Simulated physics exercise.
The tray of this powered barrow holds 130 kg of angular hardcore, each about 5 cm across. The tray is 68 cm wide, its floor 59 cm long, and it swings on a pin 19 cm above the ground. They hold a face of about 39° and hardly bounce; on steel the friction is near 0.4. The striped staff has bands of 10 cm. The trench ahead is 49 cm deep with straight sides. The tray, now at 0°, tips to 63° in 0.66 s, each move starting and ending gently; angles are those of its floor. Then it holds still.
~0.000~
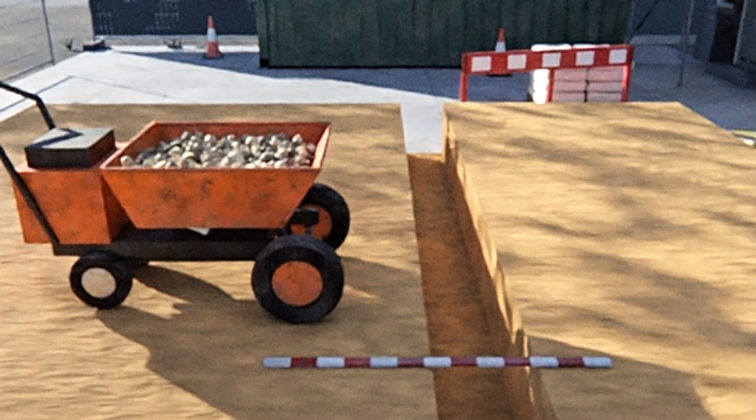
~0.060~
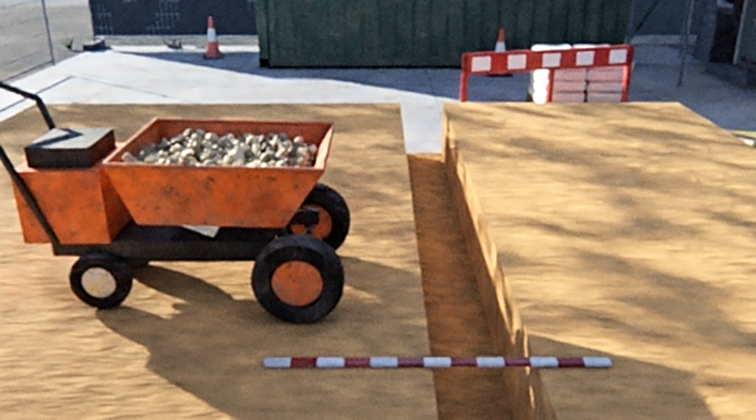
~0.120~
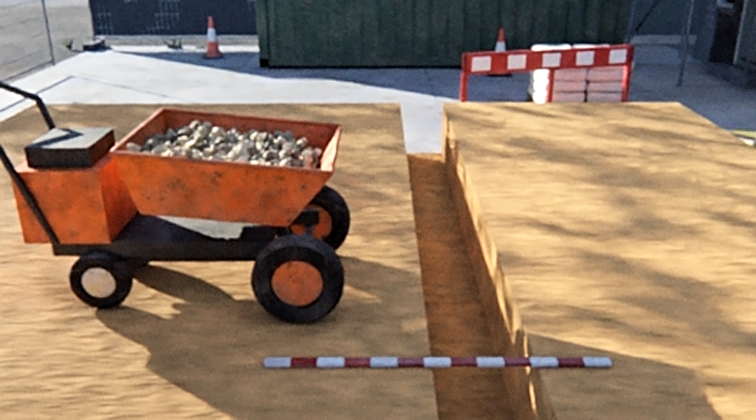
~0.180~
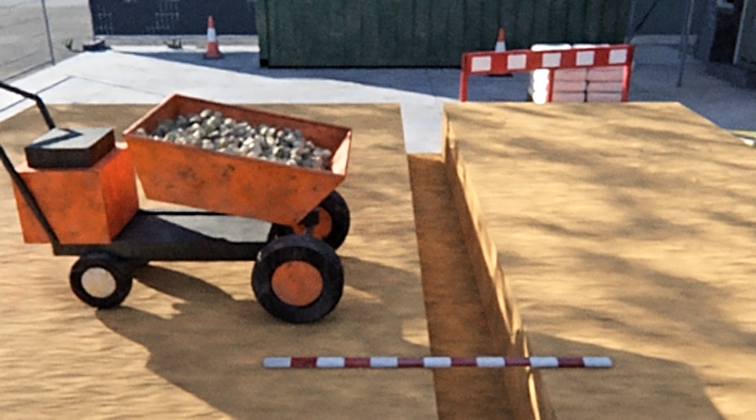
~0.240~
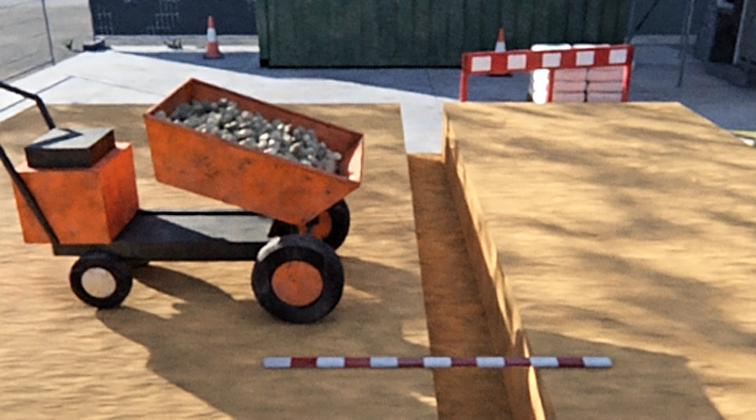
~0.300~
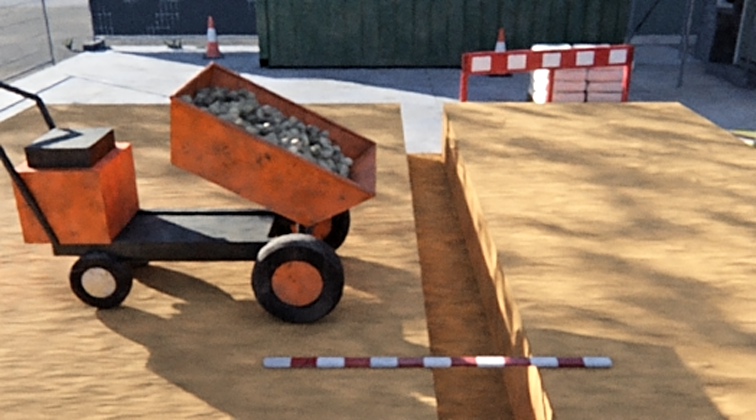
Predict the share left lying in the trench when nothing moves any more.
About 53 per cent.
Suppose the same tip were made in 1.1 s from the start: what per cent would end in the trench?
It would be near 40 per cent.
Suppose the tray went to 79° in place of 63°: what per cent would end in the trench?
Then about 90 per cent.
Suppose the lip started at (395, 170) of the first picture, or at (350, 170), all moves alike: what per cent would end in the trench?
First some 15, then 40 per cent.
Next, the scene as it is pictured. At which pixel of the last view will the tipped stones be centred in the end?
Around (473, 365).
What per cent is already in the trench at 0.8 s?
Some 10 per cent.
After 0.5 s the floor is at 54°; 100 % in the tray; the foremost stones are at (388, 198).
After 0.8 s the floor is at 63°; 89 % in the tray, 1 % short of the trench, 10 % in the trench; the foremost stones are at (478, 293).
After 1.1 s the floor is at 63°; 52 % in the tray, 1 % short of the trench, 45 % in the trench, 3 % past the trench; the foremost stones are at (564, 279).
After 3.1 s the floor is at 63°; 44 % in the tray, 53 % in the trench, 3 % past the trench; the foremost stones are at (610, 280).
